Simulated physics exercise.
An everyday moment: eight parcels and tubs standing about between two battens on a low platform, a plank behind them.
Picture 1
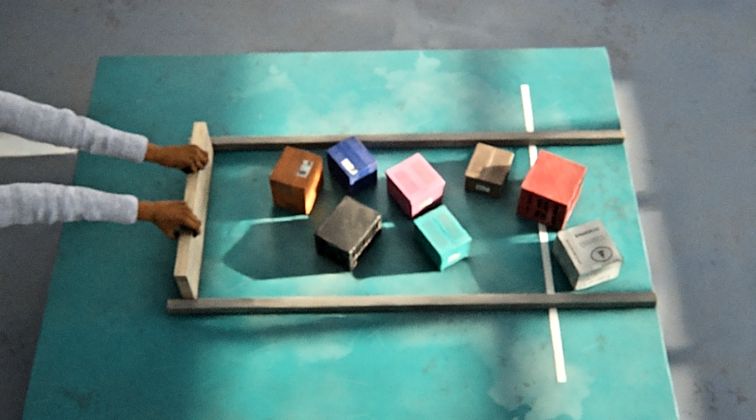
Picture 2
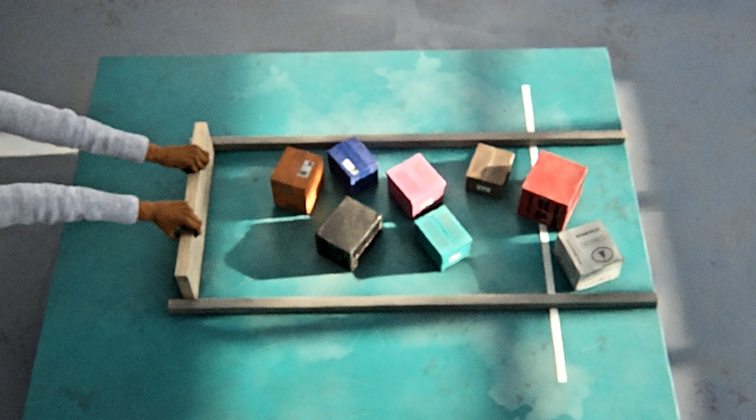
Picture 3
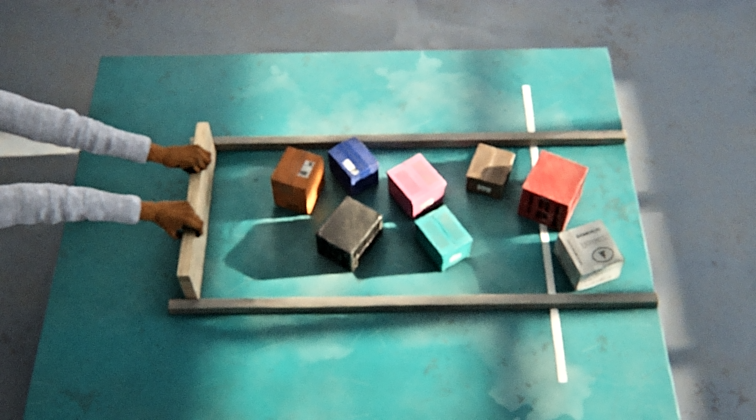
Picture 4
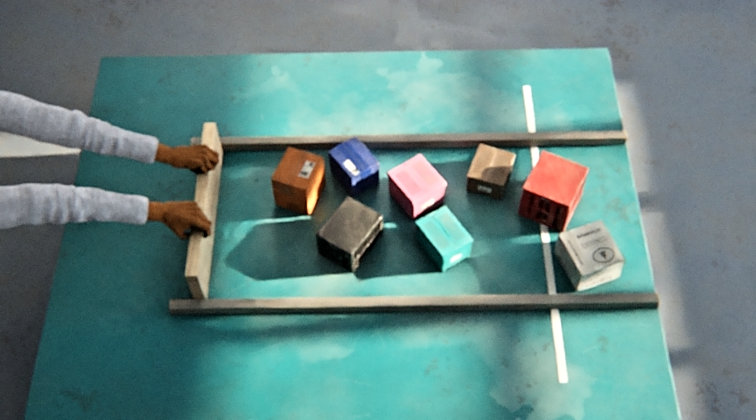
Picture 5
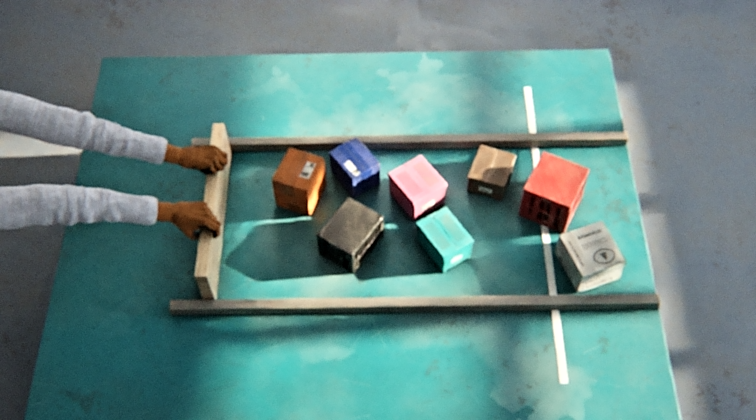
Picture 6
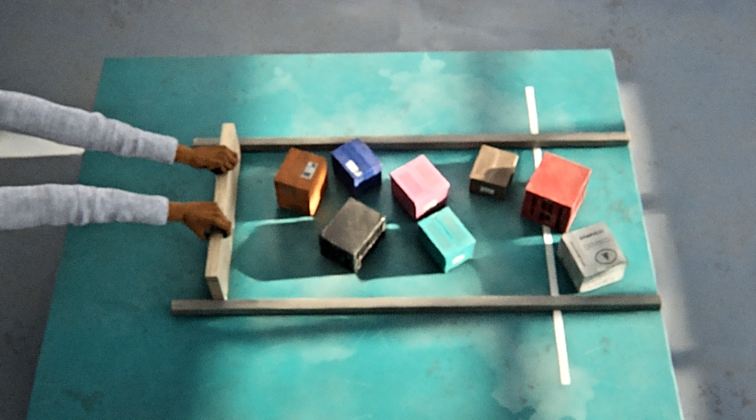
Two hands slide an upright plank slightly right between two battens, while eight boxes stay put.
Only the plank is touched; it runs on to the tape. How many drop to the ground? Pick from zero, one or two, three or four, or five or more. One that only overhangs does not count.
Outcome: The number that fall off is one or two.
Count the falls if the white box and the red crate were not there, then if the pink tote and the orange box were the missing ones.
Fallen: 0, and 0 in the other try.
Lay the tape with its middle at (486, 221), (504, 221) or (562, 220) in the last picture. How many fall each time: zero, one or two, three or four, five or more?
One after another: None; not one; three or four.
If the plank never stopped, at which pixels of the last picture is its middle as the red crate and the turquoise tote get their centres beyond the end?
About (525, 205), and (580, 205) for the other.
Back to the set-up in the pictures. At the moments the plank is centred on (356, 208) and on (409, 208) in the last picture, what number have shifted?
By then 4, and 6.
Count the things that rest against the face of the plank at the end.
It touches 2.
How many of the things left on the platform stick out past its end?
Overhanging: 2.
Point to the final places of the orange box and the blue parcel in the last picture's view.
First (563, 175), then (594, 156).
Soon after, none off yet; white box at rest near (592, 257); red crate at rest near (556, 193); brown tote at rest near (493, 174).
After that, none off yet; white box at rest near (592, 257); red crate displaced a little near (561, 194); brown tote displaced about its own width near (527, 160).
In the end, the number that fall off is one or two; gone, red crate.
